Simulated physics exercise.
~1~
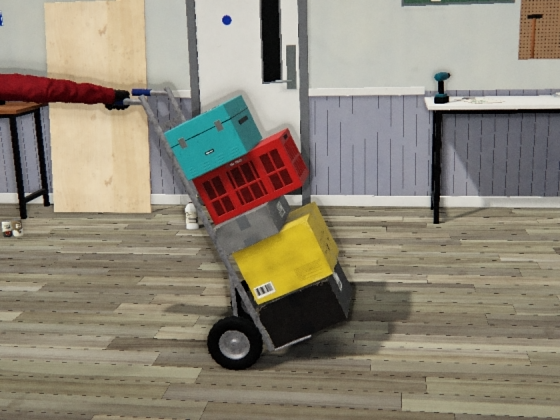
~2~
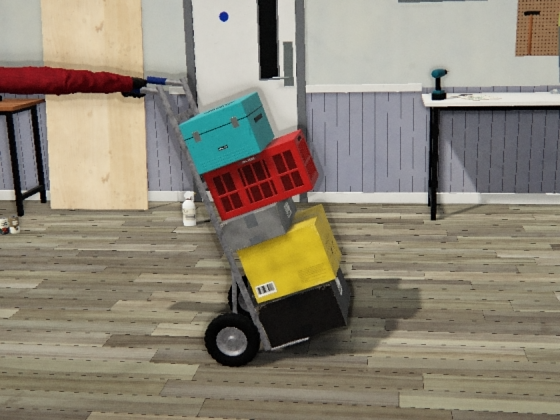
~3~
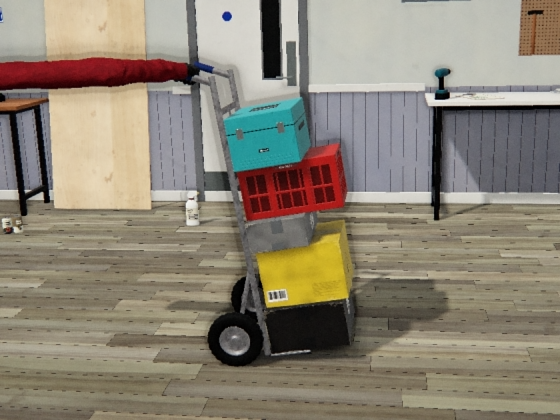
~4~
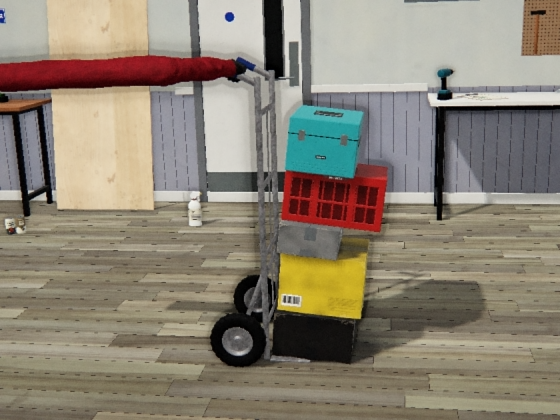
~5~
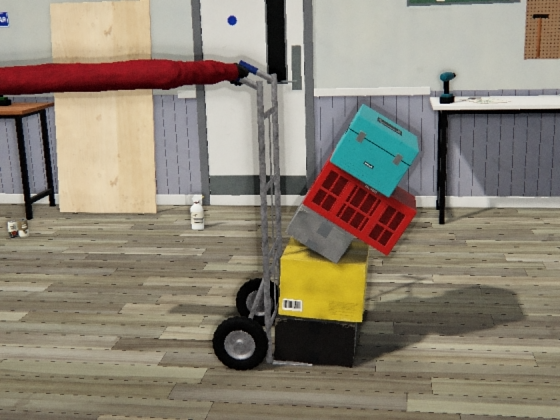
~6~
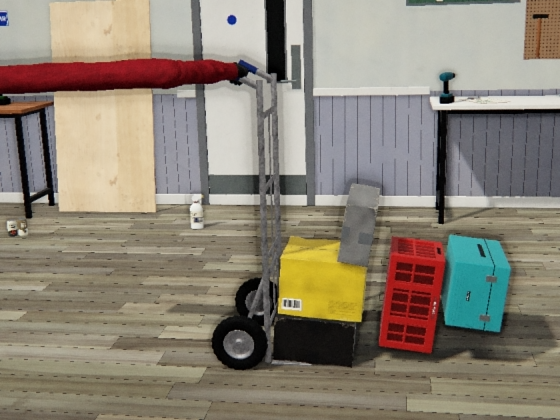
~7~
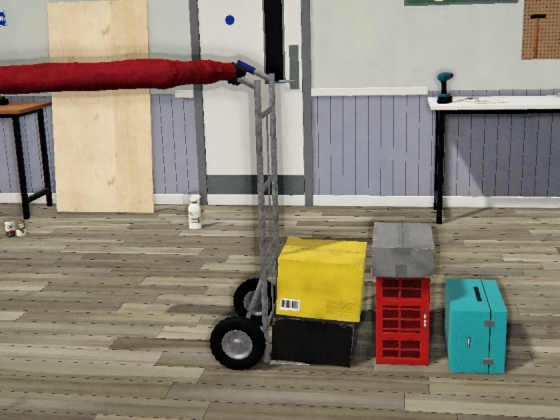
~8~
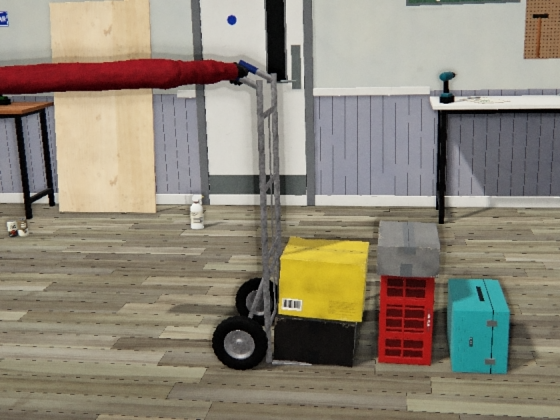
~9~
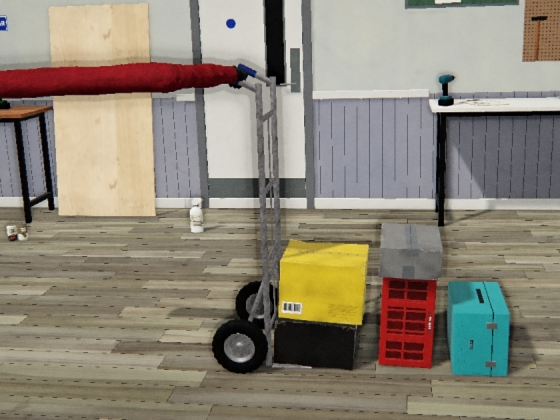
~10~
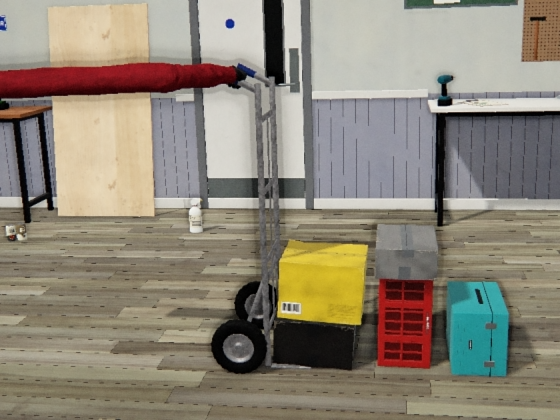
In a workshop, a red-sleeved arm swung a loaded hand truck upright, and the turquoise toolbox, red crate and grey box tipped off to the right, ending with the grey box atop the crate beside the toolbox while the yellow and black boxes stayed stacked.
